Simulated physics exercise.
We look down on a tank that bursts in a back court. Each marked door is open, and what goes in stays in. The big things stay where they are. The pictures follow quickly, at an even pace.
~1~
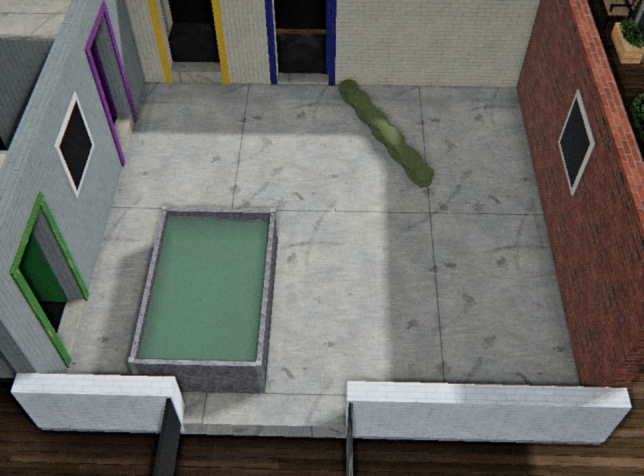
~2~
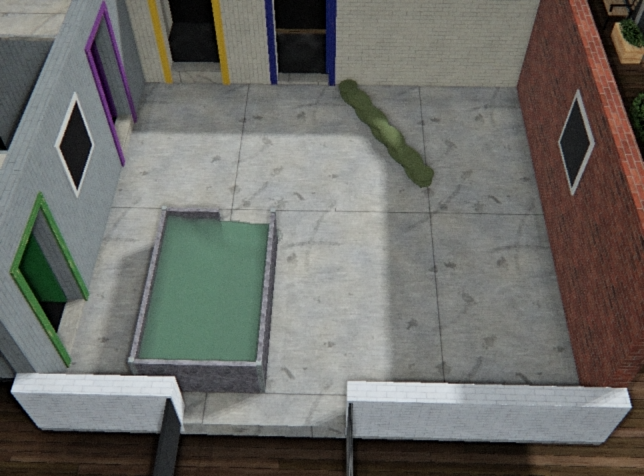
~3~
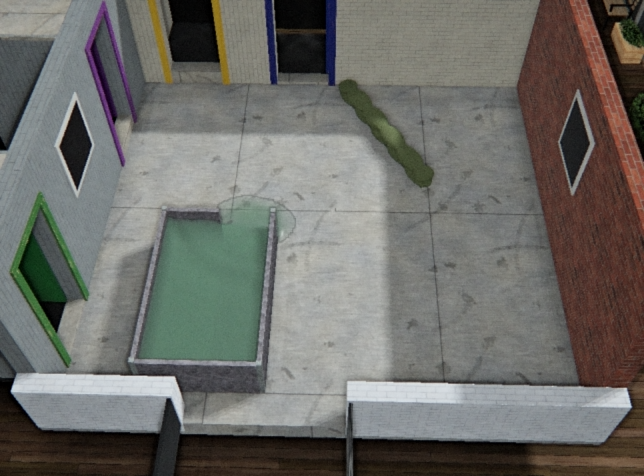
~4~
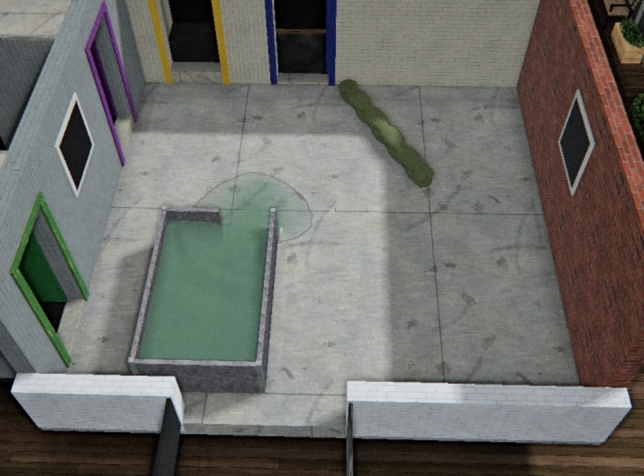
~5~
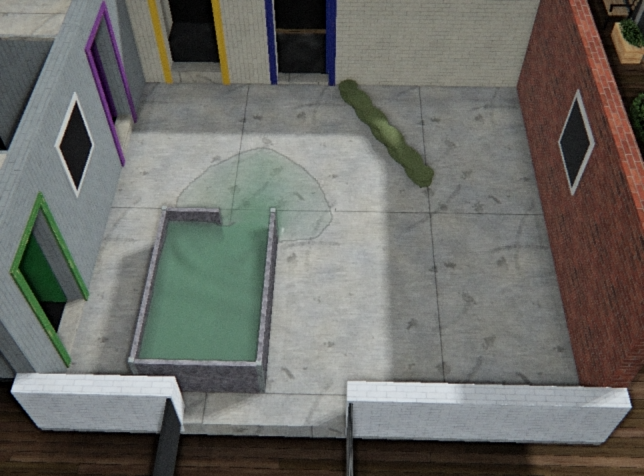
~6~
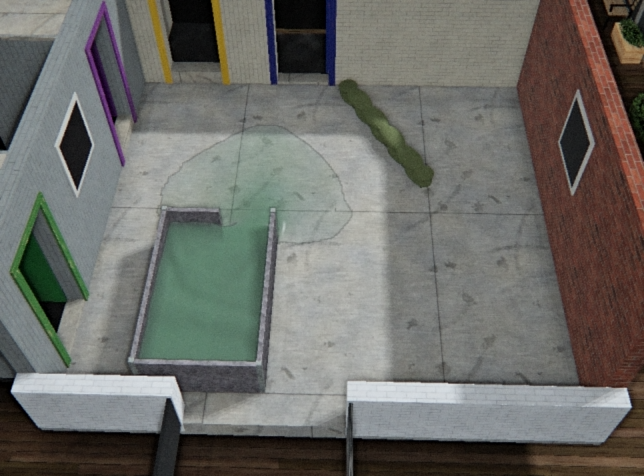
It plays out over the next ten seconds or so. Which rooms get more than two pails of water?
The purple door admits no more than that; the green door admits no more than that; the yellow door admits no more than that; the blue door lets in a lot.
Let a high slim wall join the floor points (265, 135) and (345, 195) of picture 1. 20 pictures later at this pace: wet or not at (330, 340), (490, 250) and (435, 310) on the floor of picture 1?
As listed: Clear, flooded, covered.
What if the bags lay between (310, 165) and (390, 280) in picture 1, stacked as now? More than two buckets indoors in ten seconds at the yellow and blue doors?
The yellow door keeps below it; the blue door lets more in.
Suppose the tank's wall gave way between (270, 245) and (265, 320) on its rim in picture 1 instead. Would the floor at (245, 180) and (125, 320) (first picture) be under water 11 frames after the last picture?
In that order: No water, free of water.
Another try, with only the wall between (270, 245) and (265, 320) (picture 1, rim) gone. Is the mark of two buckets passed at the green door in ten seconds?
The green one takes less.
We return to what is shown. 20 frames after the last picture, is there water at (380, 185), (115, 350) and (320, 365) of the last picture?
As listed: Covered, free of water, free of water.
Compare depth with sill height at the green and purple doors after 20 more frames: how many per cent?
In turn 0 and 60 per cent.
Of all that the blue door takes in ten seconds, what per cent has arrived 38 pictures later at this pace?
About 85 per cent.
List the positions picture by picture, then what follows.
The first frame shows still water in the tank at (209, 284).
In the second frame, water pours out on the tank's far side and has run to a hidden place.
In the third frame, water pours out on the tank's far side and has run to (243, 200).
In the fourth frame, the front is at (250, 177), out from the gap on the tank's far side.
In the fifth frame, the front is at (267, 153), out from the gap on the tank's far side.
In the sixth frame, water pours out on the tank's far side and has run to (277, 130).
A moment on, water covers 30 % of the floor; the purple door not reached, the green door not reached, the yellow door not reached, the blue door under two buckets in.
Next, water covers 35 % of the floor; the purple door wet at the sill, nothing in, the green door not reached, the yellow door wet at the sill, nothing in, the blue door over two buckets in.
Then, water covers 35 % of the floor; the purple door wet at the sill, nothing in, the green door not reached, the yellow door wet at the sill, nothing in, the blue door far over two buckets in.
Later, water covers 45 % of the floor; the purple door wet at the sill, nothing in, the green door wet at the sill, nothing in, the yellow door wet at the sill, nothing in, the blue door far over two buckets in.
In the end, water covers 75 % of the floor; the purple door wet at the sill, nothing in, the green door under two buckets in, the yellow door wet at the sill, nothing in, the blue door far over two buckets in.
